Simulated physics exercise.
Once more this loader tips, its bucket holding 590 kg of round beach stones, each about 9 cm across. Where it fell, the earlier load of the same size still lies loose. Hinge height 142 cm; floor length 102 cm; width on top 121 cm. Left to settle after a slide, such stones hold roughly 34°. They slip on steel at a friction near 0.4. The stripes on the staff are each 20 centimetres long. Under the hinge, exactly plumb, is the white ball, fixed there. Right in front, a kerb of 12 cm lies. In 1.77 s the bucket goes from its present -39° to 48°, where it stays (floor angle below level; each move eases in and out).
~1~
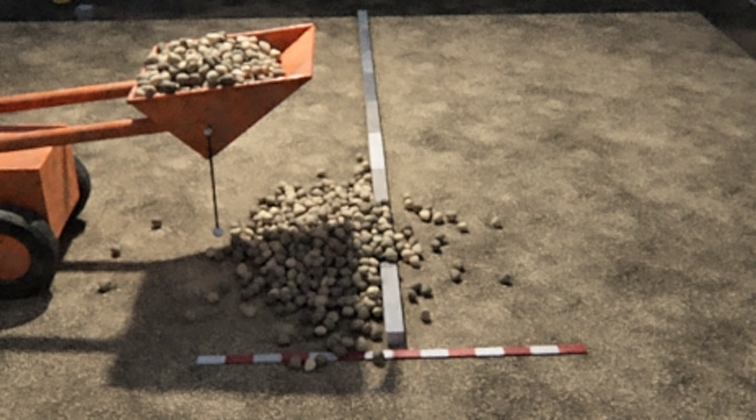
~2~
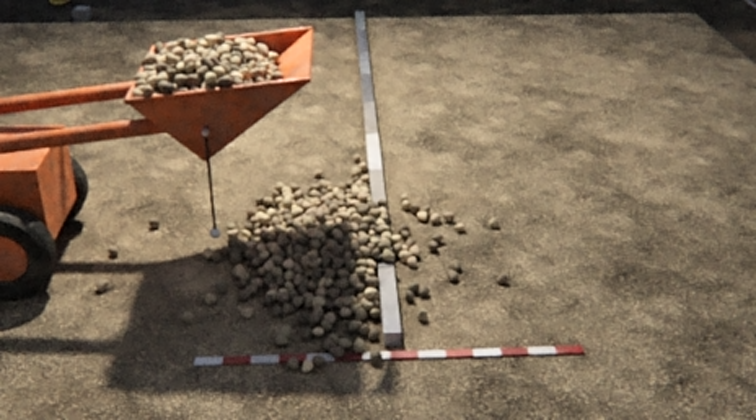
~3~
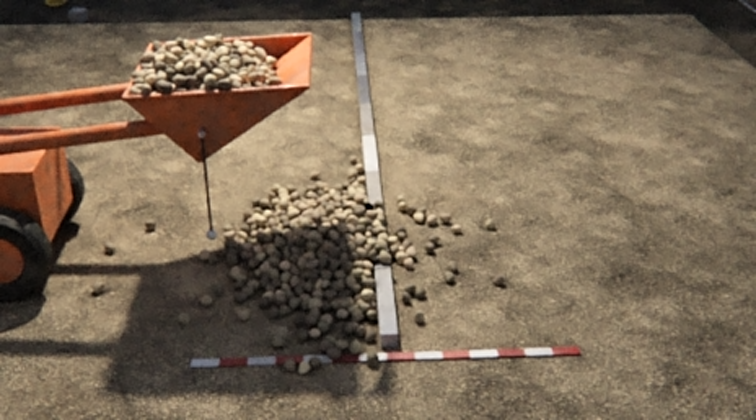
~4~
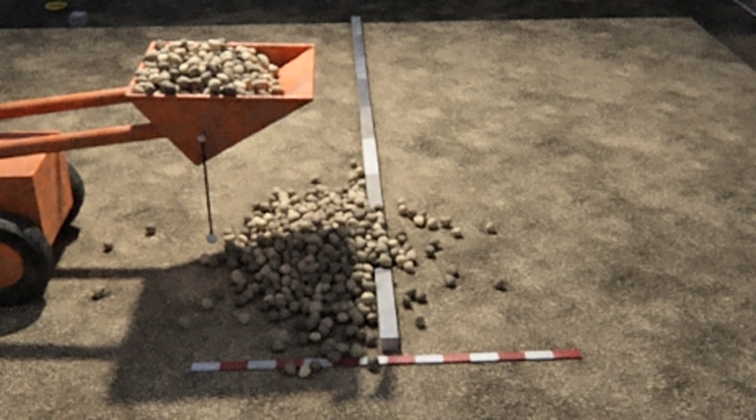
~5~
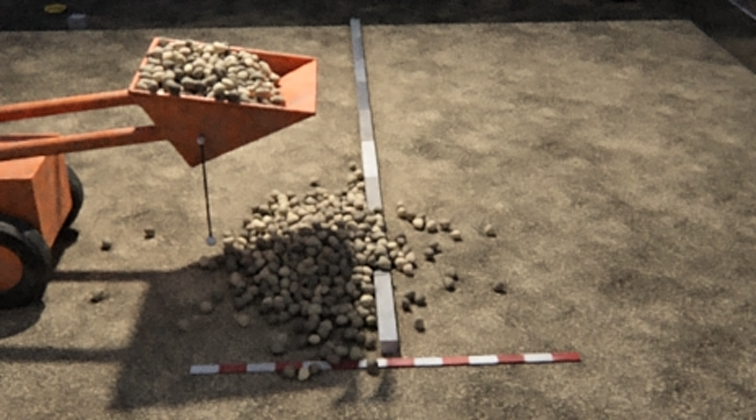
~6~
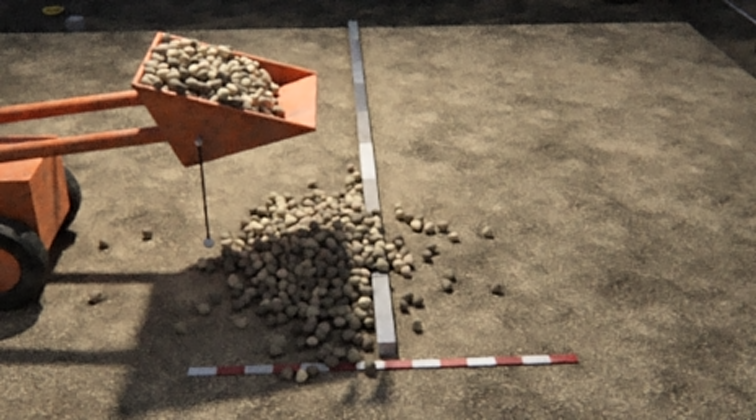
An orange loader's bucket, full of rounded stones, hangs at left over sunlit, bare ground, seen from above. Below it are a pale ball on a dark line and a loose heap of tan stones spreading over a grey kerb, with a red-and-white staff in front. The bucket tilts forward, its right lip lowering and its back rising with the stones still inside, while the view drifts very slightly.
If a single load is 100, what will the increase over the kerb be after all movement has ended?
The increase will be around 17 per cent.
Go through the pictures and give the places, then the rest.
In the first frame, the bucket is at -39°, its lip at (312, 77); the top of the load is at (207, 48). The earlier load is highest near (341, 218), 28 cm above ground level, 96 % on this side of the kerb, 5 % over the kerb.
In the second frame, lip at (310, 80), floor tilted -38°, highest stones at (205, 48).
In the third frame, lip at (309, 87), floor tilted -35°, highest stones at (191, 49).
In the fourth frame, lip at (313, 99), floor tilted -30°, highest stones at (181, 52).
In the fifth frame, the bucket is at -23°, its lip at (316, 114); the top of the load is at (177, 52).
In the sixth frame, lip at (316, 130), floor tilted -16°, highest stones at (174, 48).
Then, 0.7 s after the last picture the floor is at 35°; in per cent of one load, 86 in the bucket, 110 on this side of the kerb, 5 over the kerb; the foremost stones are at (455, 251).
Then, 1.3 s after the last picture the floor is at 48°; in per cent of one load, 12 in the bucket, 181 on this side of the kerb, 9 over the kerb; the foremost stones are at (456, 254).
Then, 1.6 s after the last picture the floor is at 48°; in per cent of one load, 0 in the bucket, 183 on this side of the kerb, 19 over the kerb; the foremost stones are at (467, 264).
Then, 4.5 s after the last picture the floor is at 48°; in per cent of one load, 0 in the bucket, 179 on this side of the kerb, 22 over the kerb; the foremost stones are at (498, 278). Net gain over the kerb, 17.
